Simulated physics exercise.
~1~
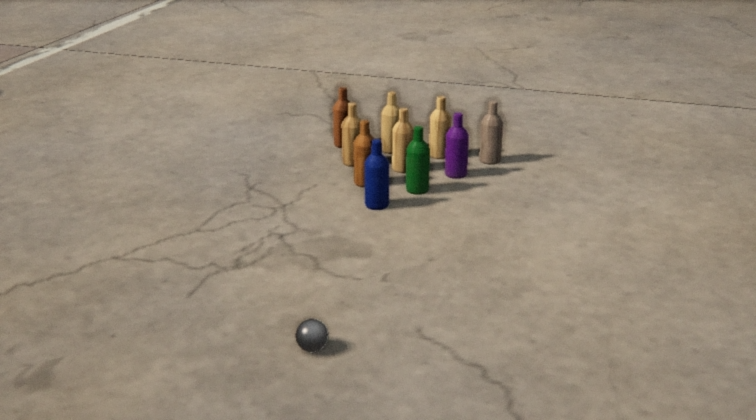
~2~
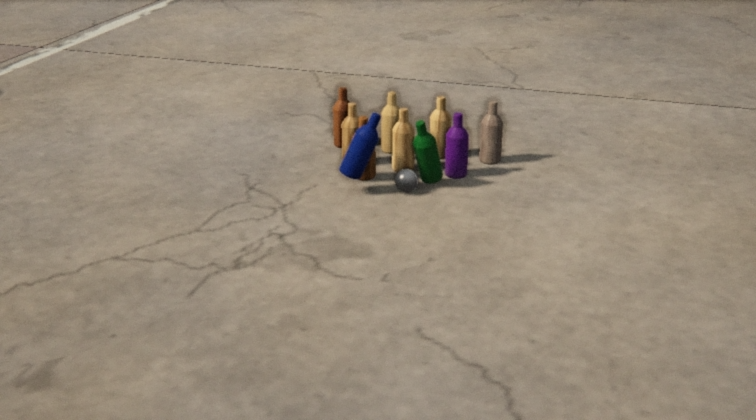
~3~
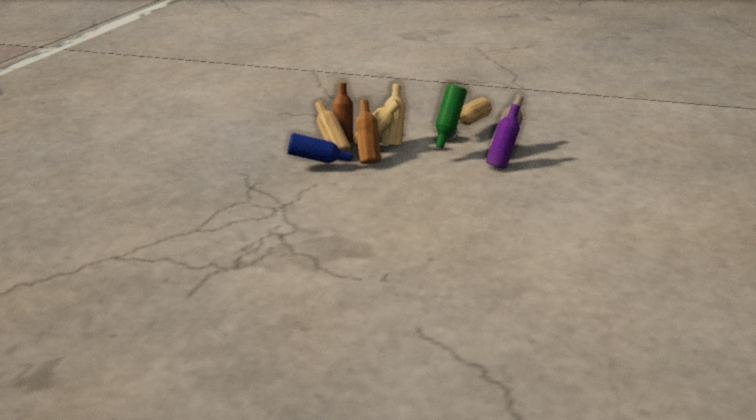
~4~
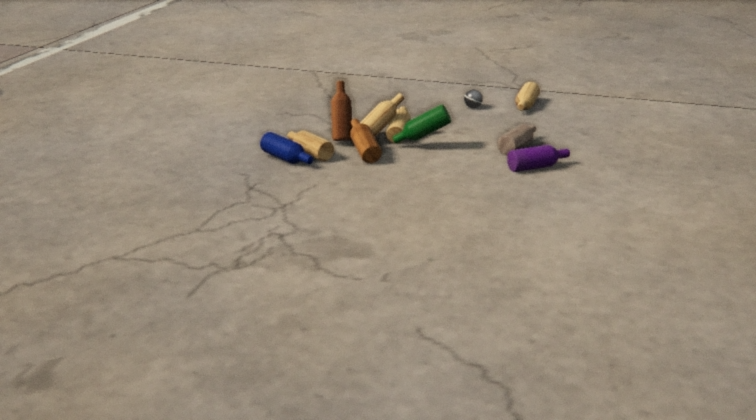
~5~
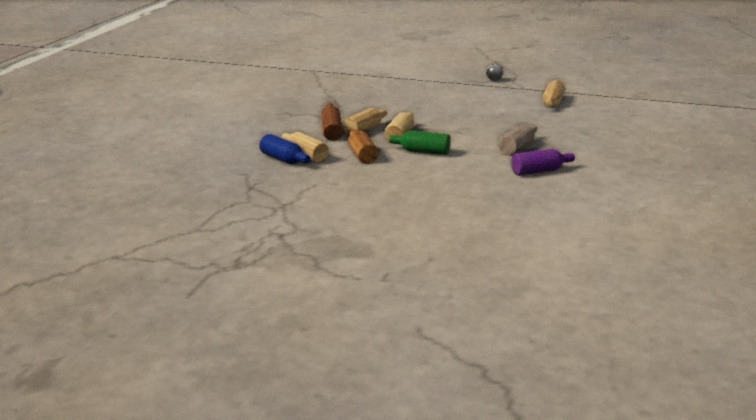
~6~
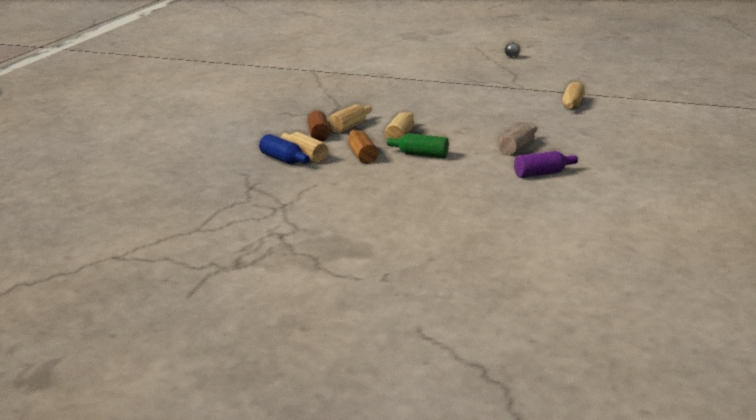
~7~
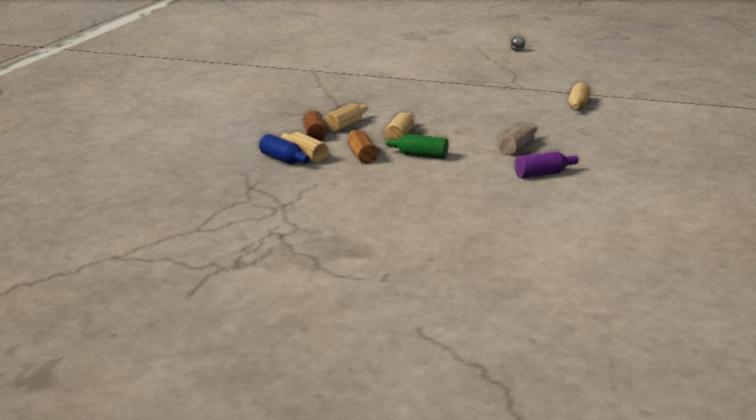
On a cracked concrete floor, a steel ball knocks down ten bottle-shaped skittles and rolls away.
